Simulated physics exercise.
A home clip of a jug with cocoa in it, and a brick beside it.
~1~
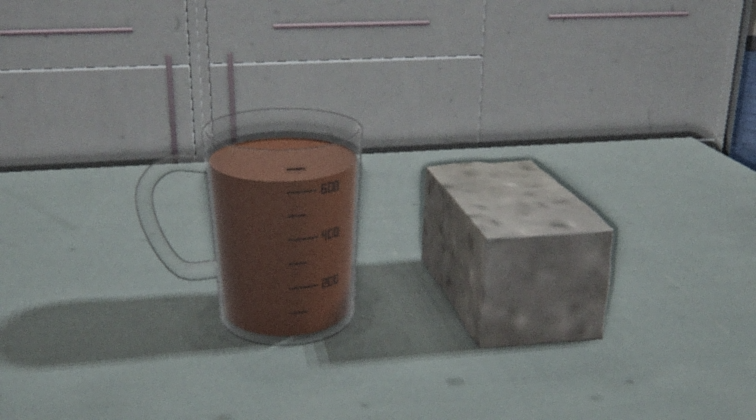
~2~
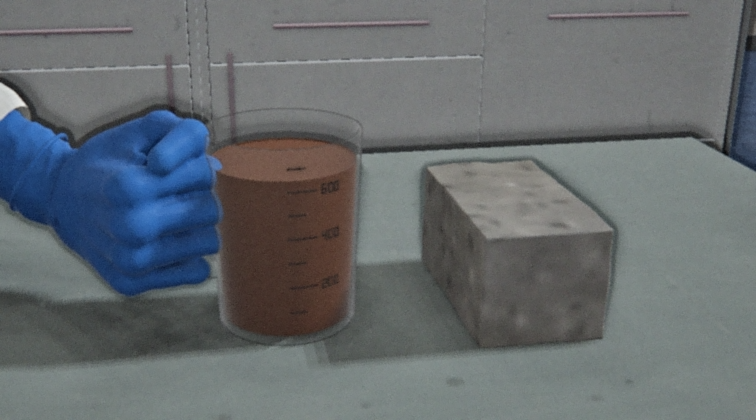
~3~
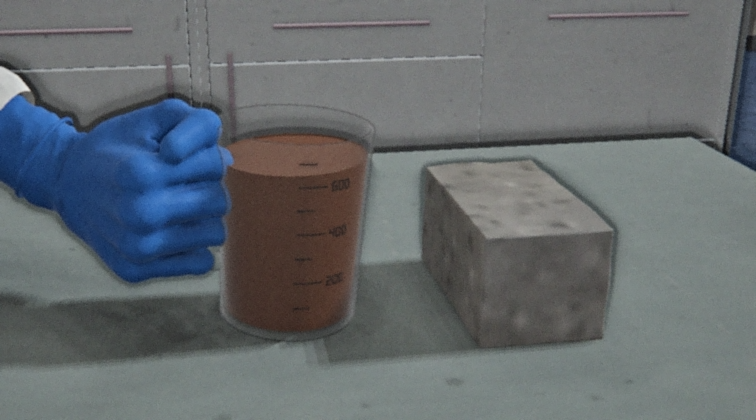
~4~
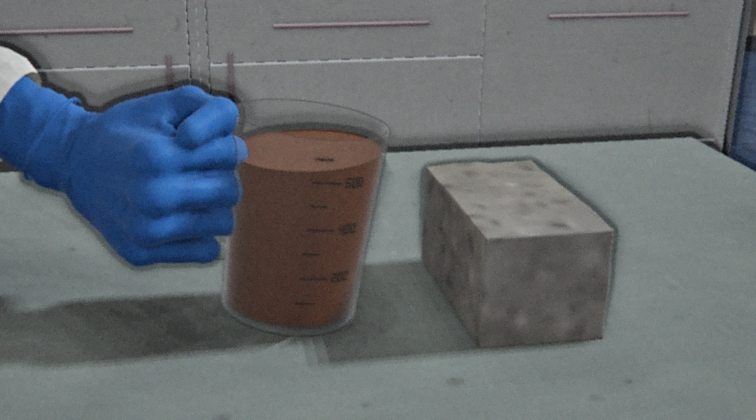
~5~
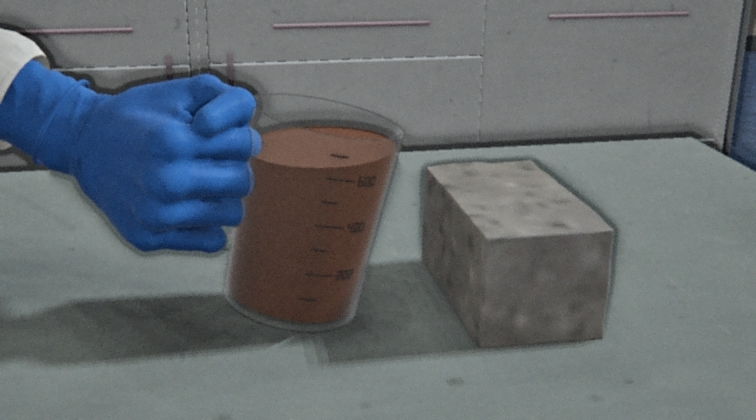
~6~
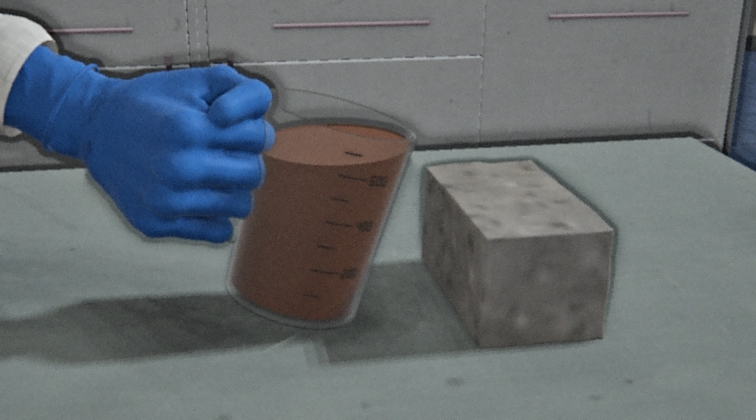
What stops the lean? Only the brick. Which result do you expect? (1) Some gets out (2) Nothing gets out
Answer: 1.
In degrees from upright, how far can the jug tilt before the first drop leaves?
I'd say somewhere near 25°.
Shortly, the jug leans by about 25°; none is lost.
Then, the jug leans by about 35°; it has lost some; nearly all of the cocoa is inside.
At the finish, the jug leans by about 35°, against the brick; it has lost some; nearly all of the cocoa is inside.
